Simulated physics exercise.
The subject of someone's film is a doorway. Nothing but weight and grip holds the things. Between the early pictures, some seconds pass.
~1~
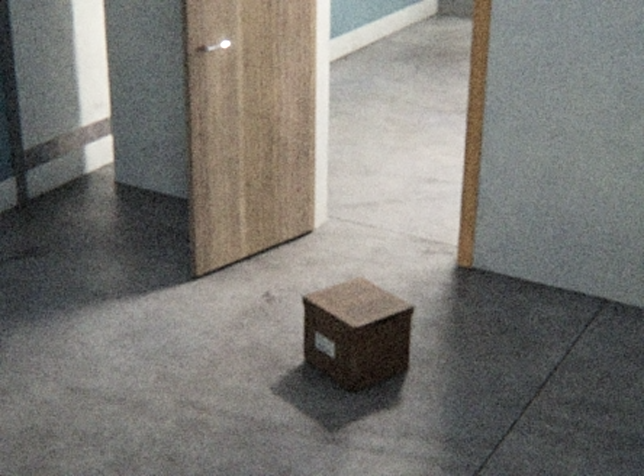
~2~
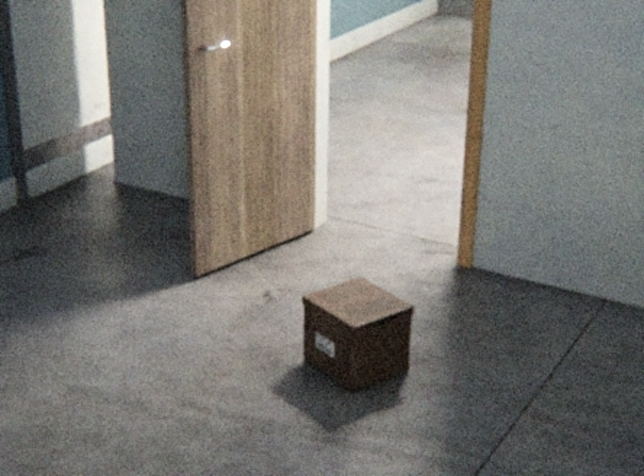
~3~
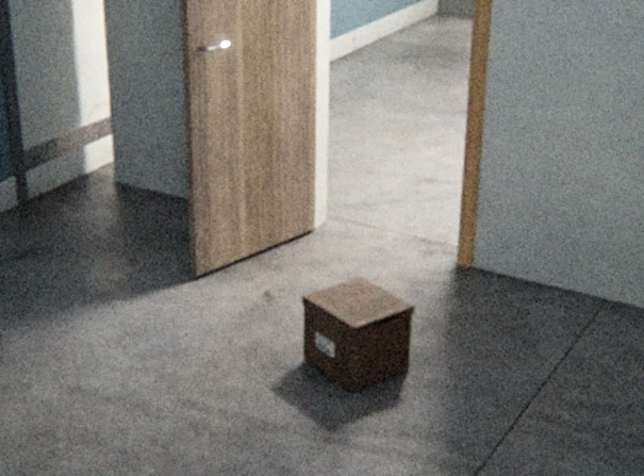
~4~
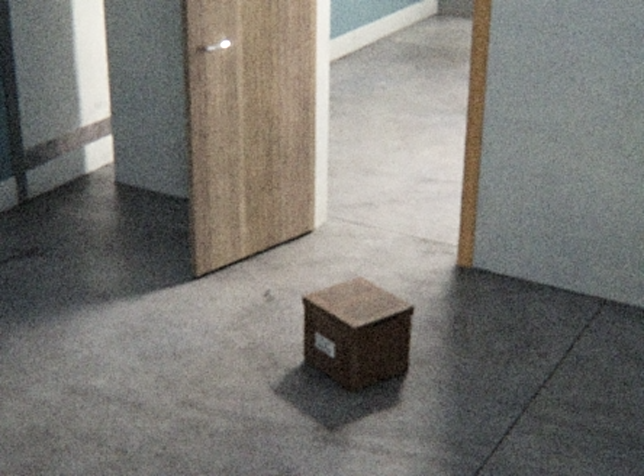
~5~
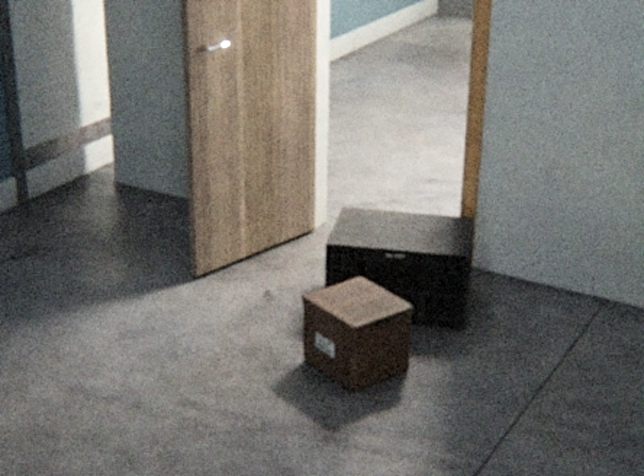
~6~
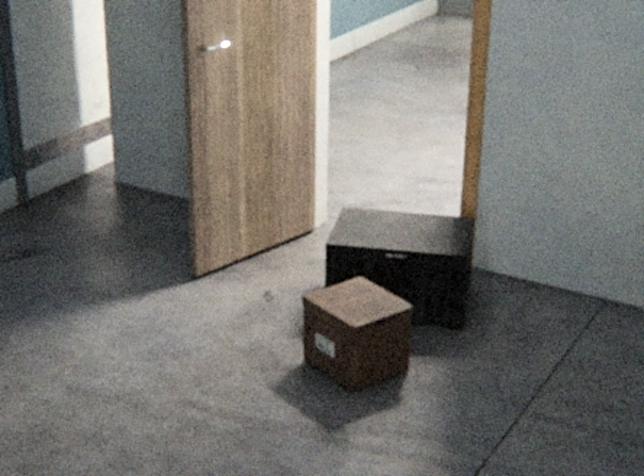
A wide open door stays still behind a brown box, then a black chest appears behind the box.
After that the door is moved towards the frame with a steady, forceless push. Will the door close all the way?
No.
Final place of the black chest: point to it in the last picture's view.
It finishes at around (427, 267).
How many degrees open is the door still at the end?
About 45°.
Then, 0.70 s past the last view, door at 77°.
Then, 1.00 s past the last view, door at 55°.
Finally, door at 47°; both still in place. Final places as the last picture's camera would see them, black chest near (428, 267).
